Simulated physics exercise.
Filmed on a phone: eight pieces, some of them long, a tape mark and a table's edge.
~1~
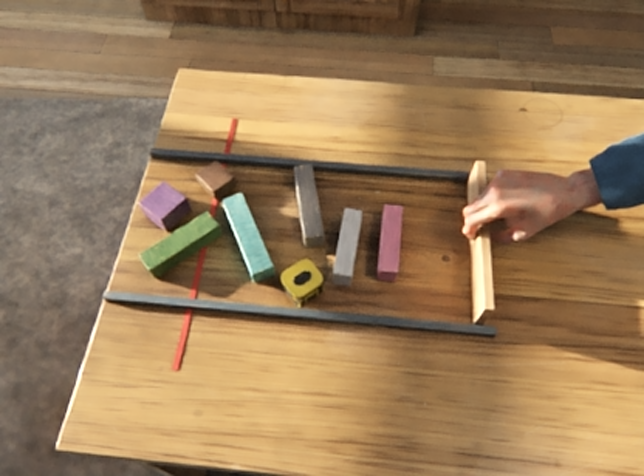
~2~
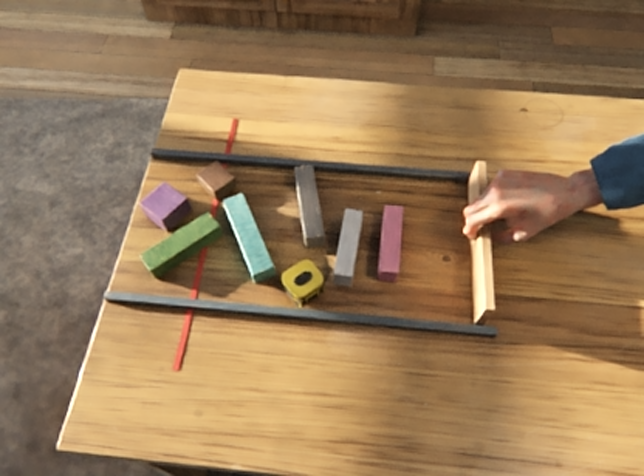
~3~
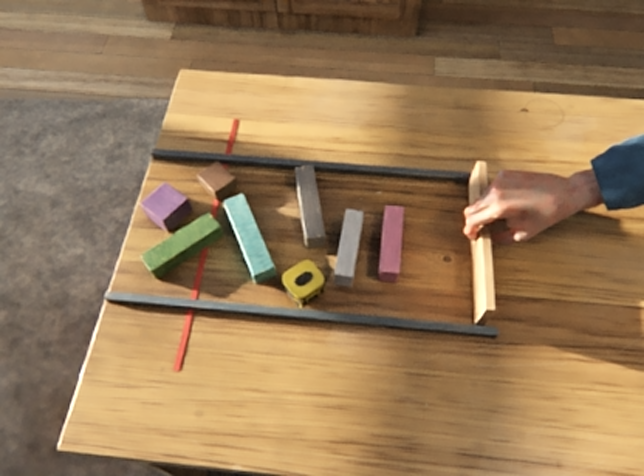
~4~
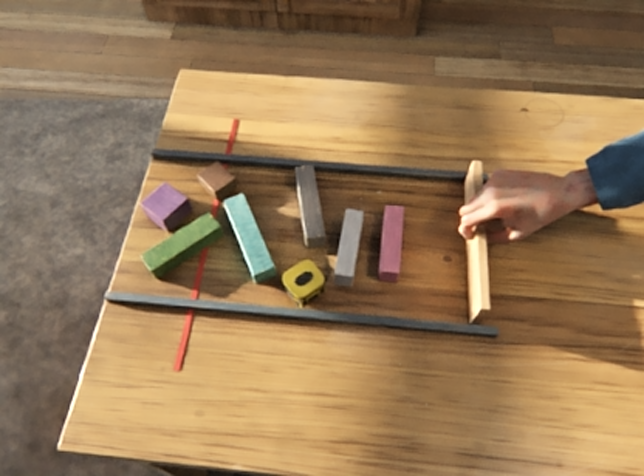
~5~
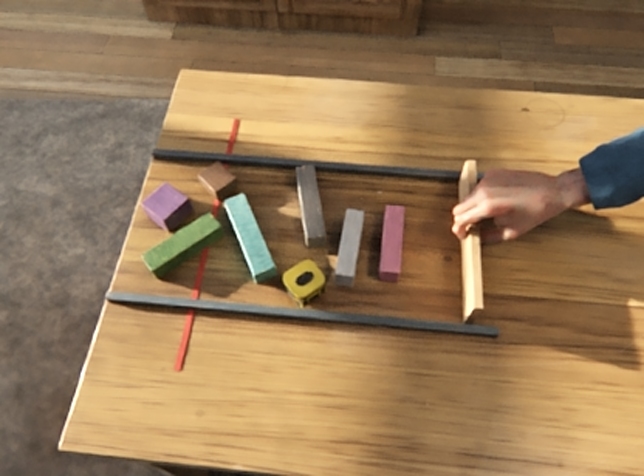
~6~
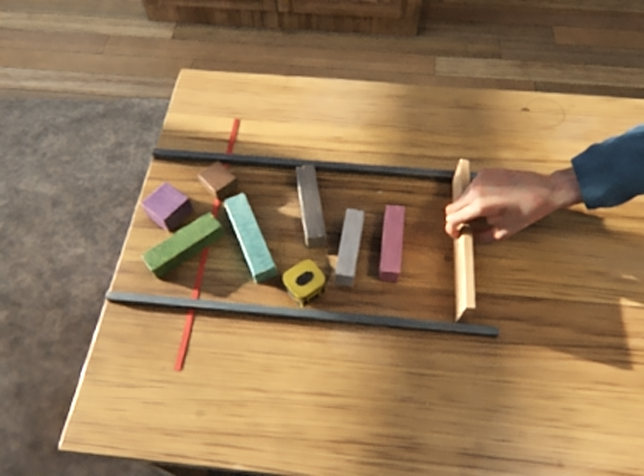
A hand slides an upright wooden board slowly left between two rails toward scattered coloured blocks.
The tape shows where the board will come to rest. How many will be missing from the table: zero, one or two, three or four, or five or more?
Here the number that fall off is one or two.
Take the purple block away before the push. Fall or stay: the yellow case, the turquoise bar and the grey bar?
The yellow case does not fall; the turquoise bar stays on; the grey bar stays on.
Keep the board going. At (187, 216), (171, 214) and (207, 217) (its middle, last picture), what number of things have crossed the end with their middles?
Place by place, 4, 5 and 2.
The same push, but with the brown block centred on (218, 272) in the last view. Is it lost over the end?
The brown block does not fall.
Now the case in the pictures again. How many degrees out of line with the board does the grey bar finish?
Some 0 degrees.
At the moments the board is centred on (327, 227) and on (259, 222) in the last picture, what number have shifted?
The counts are 5 and 8.
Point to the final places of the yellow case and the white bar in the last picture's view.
About (145, 274), and the other about (179, 232).
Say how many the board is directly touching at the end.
The number is 1.
Early on, none off yet; purple block at rest near (168, 207); green bar at rest near (184, 245); brown block at rest near (218, 181).
A while later, none off yet; purple block travelled about its own width near (146, 197); green bar travelled a little near (140, 248); brown block travelled about its own width near (190, 170).
Finally, the number that fall off is one or two; lost, green bar and purple block.
